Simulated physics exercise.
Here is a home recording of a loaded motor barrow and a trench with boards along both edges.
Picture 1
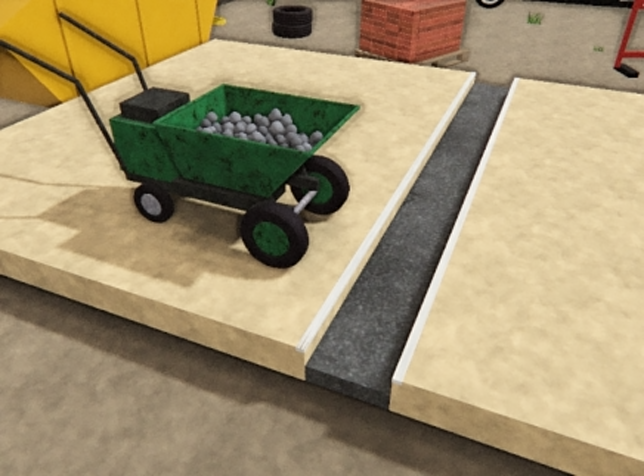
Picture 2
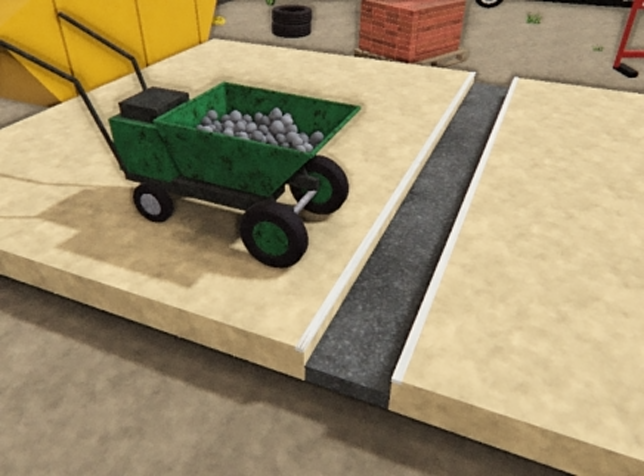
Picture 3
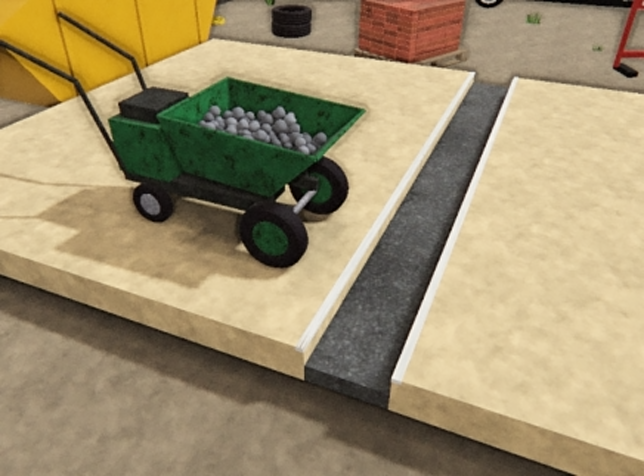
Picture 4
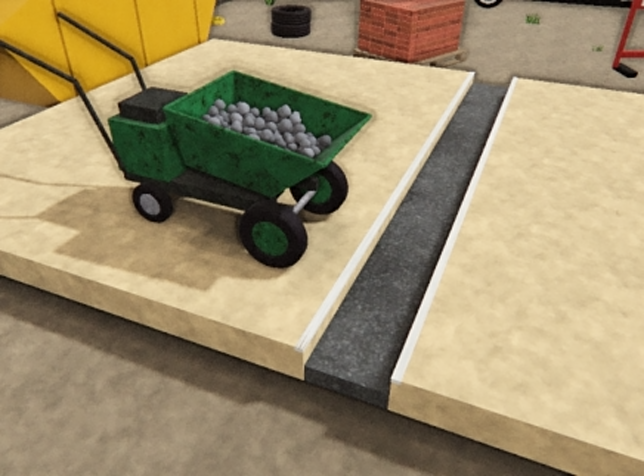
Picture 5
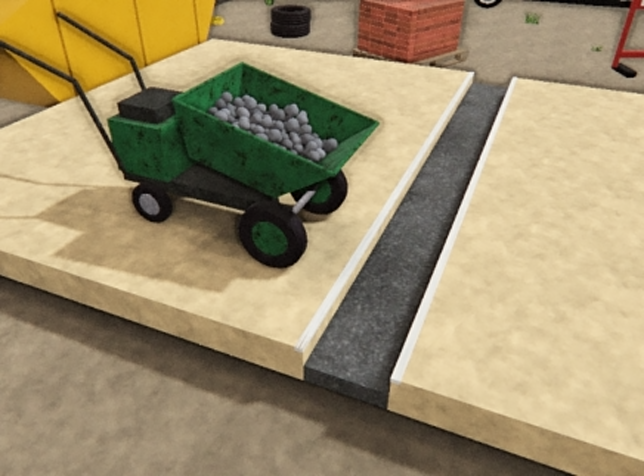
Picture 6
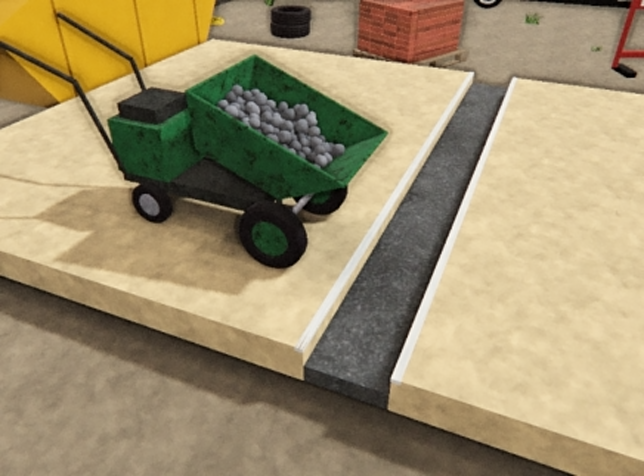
At the start, a green motor barrow loaded with round grey cobbles stands with its skip level, left of a shallow, dark trench edged with pale boards. The skip then tilts, slightly at first and then clearly, its back end rising and its front lip lowering toward the right, while the wheels stay put.
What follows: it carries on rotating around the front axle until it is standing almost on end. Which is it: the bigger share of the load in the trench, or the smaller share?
Outside the trench is the minority of the load.
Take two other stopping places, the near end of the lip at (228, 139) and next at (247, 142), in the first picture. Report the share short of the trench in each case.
40 % then 20 %.
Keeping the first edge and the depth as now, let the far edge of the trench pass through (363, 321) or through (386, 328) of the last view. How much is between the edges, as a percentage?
Result, try 1: 0 in a hundred; try 2: 40 in a hundred.
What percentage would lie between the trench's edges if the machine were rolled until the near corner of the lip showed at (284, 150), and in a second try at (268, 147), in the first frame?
Approximately 90 per cent and 90 per cent, in that order.
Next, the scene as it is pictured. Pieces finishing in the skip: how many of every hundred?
Roughly 10 per cent.
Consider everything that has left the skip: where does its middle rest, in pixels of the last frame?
About (414, 271).
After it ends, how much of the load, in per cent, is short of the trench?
My estimate is around 0 percent.
Shortly afterwards, skip tipped steeply; the whole lot in the skip.
Next, skip tipped right over; the bulk in the skip; near a quarter in or heaped over the trench; only a few falling.
Some moments later, skip tipped right over; near a quarter in the skip; near two thirds in or heaped over the trench; a little beyond it.
In the end, skip tipped right over; a little in the skip; the bulk in or heaped over the trench; a little beyond it.
